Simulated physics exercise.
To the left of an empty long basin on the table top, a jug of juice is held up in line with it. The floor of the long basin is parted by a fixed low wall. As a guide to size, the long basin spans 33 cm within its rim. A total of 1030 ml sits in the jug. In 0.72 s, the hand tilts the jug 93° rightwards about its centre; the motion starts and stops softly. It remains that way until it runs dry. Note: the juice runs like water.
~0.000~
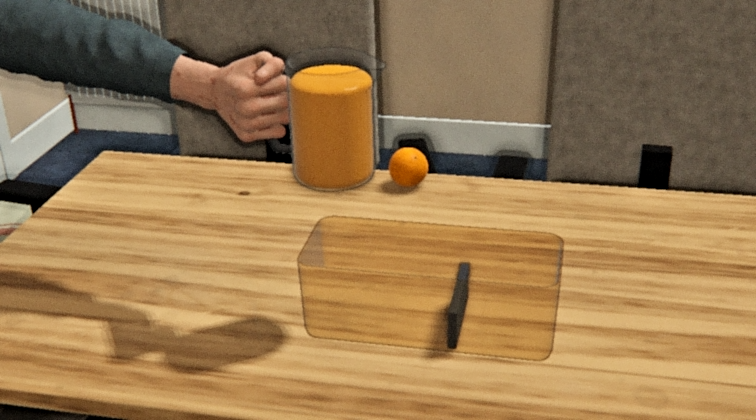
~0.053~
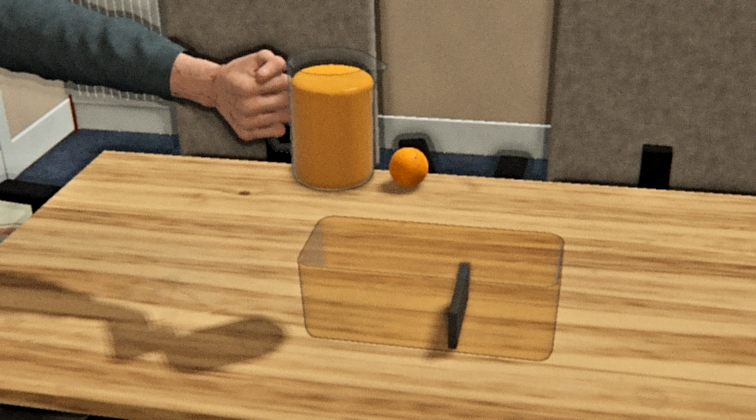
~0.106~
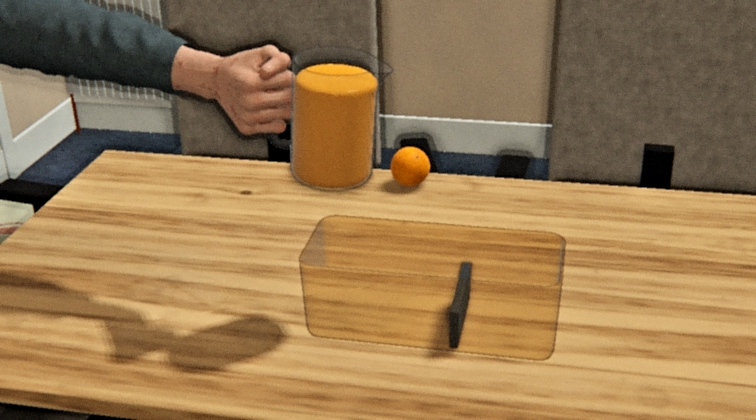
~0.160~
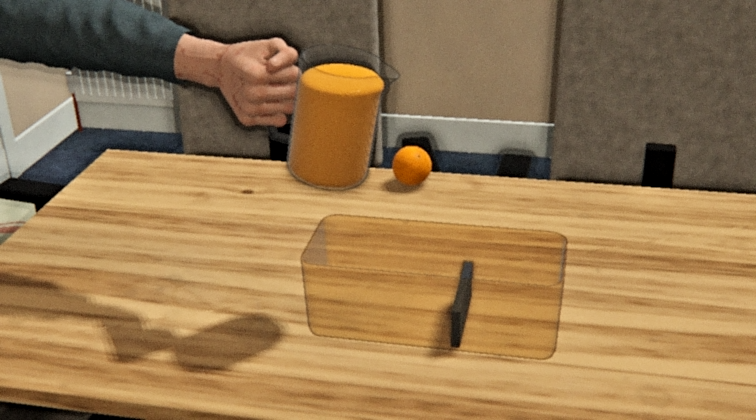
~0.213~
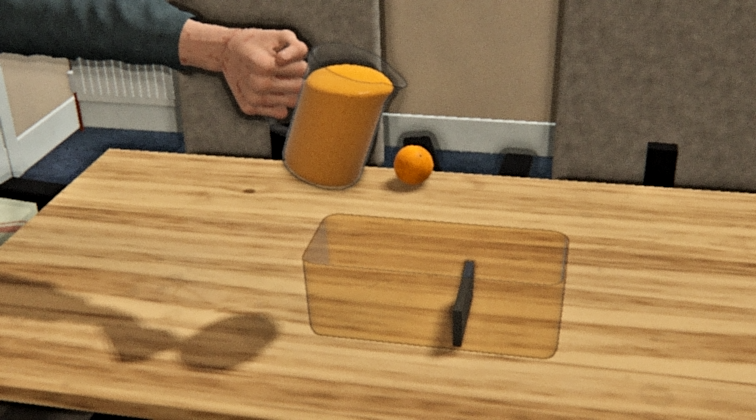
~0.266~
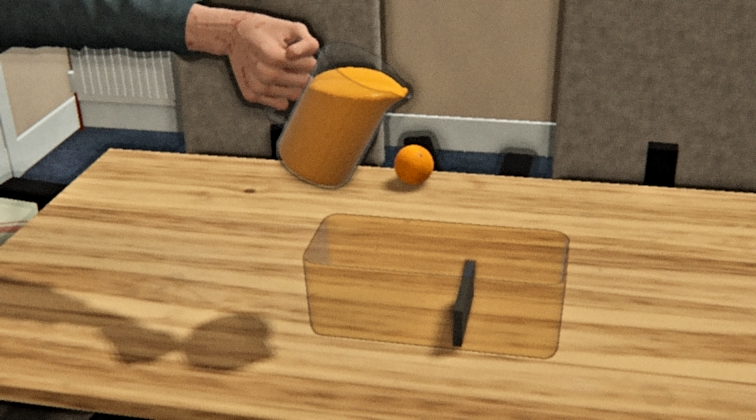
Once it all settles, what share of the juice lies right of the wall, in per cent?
72 %.
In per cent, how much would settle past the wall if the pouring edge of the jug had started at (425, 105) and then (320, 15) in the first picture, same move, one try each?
In order, 90 and 5 per cent.
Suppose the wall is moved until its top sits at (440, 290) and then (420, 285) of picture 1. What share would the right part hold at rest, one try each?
One try each: Around 90 percent and then around 95 percent.
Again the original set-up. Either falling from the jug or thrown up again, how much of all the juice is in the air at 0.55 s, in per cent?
Around 18 in a hundred.
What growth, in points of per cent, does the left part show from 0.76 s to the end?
Difference: Approx. 20 %.
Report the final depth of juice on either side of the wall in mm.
Some 10 mm on the left and some 48 mm on the right.
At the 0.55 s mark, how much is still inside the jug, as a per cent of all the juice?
I reckon about 78 in a hundred is still held.
Then, 0.55 s in, the tilt is 81° and 78 per cent is still to pour, 0 is left of the wall and 4 right of it.
Then, 0.76 s in, the tilt is 93° and 43 per cent is still to pour, 6 is left of the wall and 30 right of it.
Then, 0.98 s in, the tilt is 93° and 18 per cent is still to pour, 8 is left of the wall and 63 right of it.
Then, 1.22 s in, the tilt is 93° and 9 per cent is still to pour, 15 is left of the wall and 72 right of it.
Finally, 25 per cent lies left of the wall, 72 right of it and 1 outside.
